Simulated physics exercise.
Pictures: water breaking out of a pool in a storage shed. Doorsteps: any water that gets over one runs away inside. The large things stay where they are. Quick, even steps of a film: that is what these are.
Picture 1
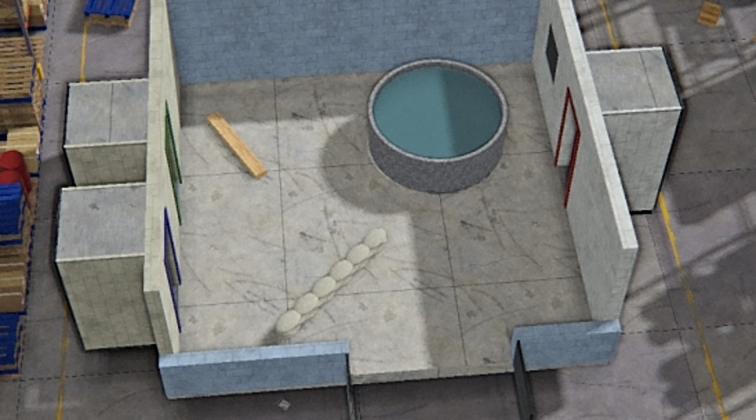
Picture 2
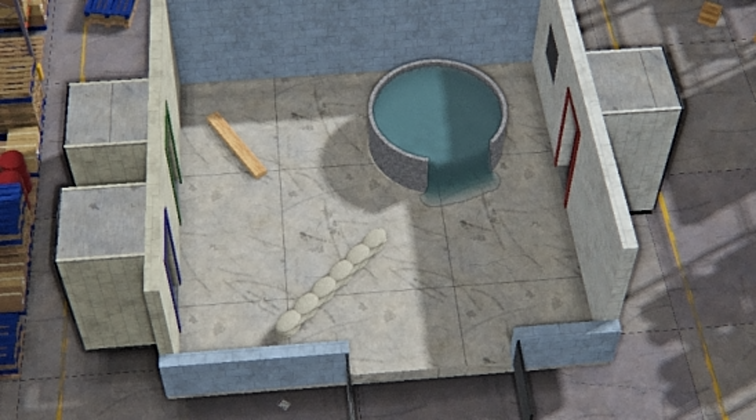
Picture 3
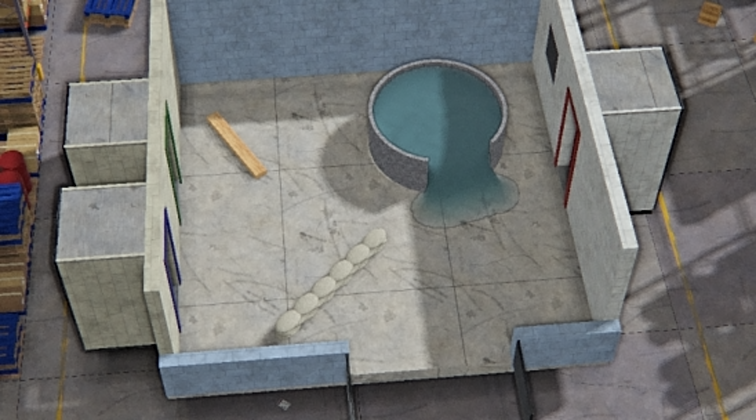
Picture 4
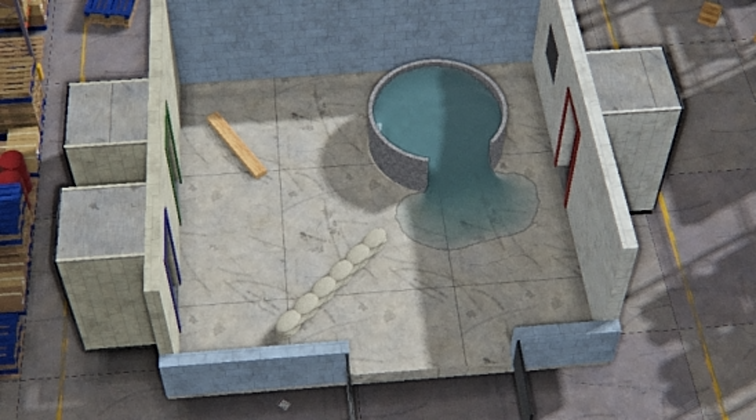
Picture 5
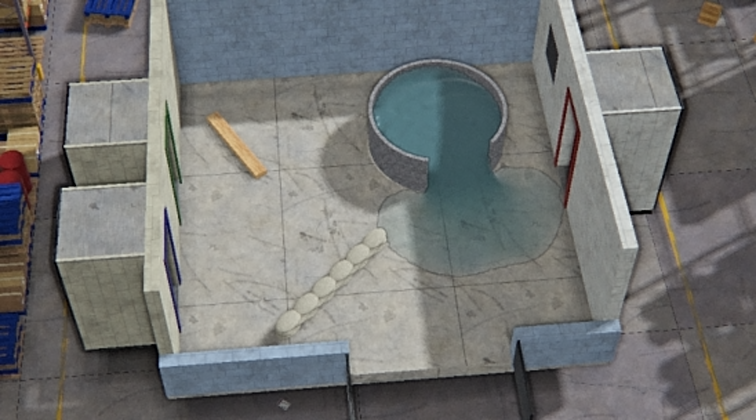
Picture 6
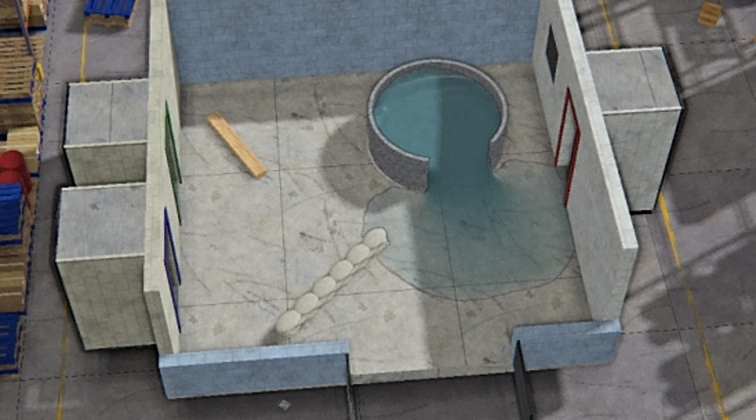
At the start, a round pool of blue-green water stands whole and still in an open-topped shed, near a wooden plank and a row of pale sacks. Water then breaks out through a gap in its front wall and spreads across the floor, reaching the sacks and widening toward the right wall.
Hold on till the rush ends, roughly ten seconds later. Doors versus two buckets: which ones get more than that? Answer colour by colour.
The red door surpasses two buckets; the green door does not surpass two buckets; the blue door does not surpass two buckets.
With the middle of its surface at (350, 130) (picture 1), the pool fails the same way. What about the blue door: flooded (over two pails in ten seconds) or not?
Then the blue door exceeds the limit.
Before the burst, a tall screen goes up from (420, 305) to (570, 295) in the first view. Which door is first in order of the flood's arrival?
The door marked red comes first.
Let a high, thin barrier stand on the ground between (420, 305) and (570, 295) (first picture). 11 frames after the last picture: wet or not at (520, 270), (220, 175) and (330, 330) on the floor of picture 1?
Listed order: Swamped, spared, swamped.
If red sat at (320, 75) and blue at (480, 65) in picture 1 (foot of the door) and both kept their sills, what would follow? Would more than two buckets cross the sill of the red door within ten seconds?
Result - red door does not reach it.
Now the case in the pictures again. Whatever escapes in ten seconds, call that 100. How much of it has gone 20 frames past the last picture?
Around 40 percent.
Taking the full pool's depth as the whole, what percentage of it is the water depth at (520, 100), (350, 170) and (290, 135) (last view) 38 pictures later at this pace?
First spot roughly 4 %, second 0 %, third 0 %.
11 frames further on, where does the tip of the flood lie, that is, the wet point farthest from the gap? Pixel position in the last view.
I reckon the front has reached (296, 367) by then.
A moment on, water covers 30 % of the floor; the red door under two buckets in, the green door not reached, the blue door not reached.
Next, water covers 35 % of the floor; the red door over two buckets in, the green door not reached, the blue door not reached.
Then, water covers 40 % of the floor; the red door over two buckets in, the green door not reached, the blue door not reached.
Later, water covers 45 % of the floor; the red door over two buckets in, the green door not reached, the blue door under two buckets in.
In the end, water covers 75 % of the floor; the red door far over two buckets in, the green door wet at the sill, nothing in, the blue door under two buckets in.
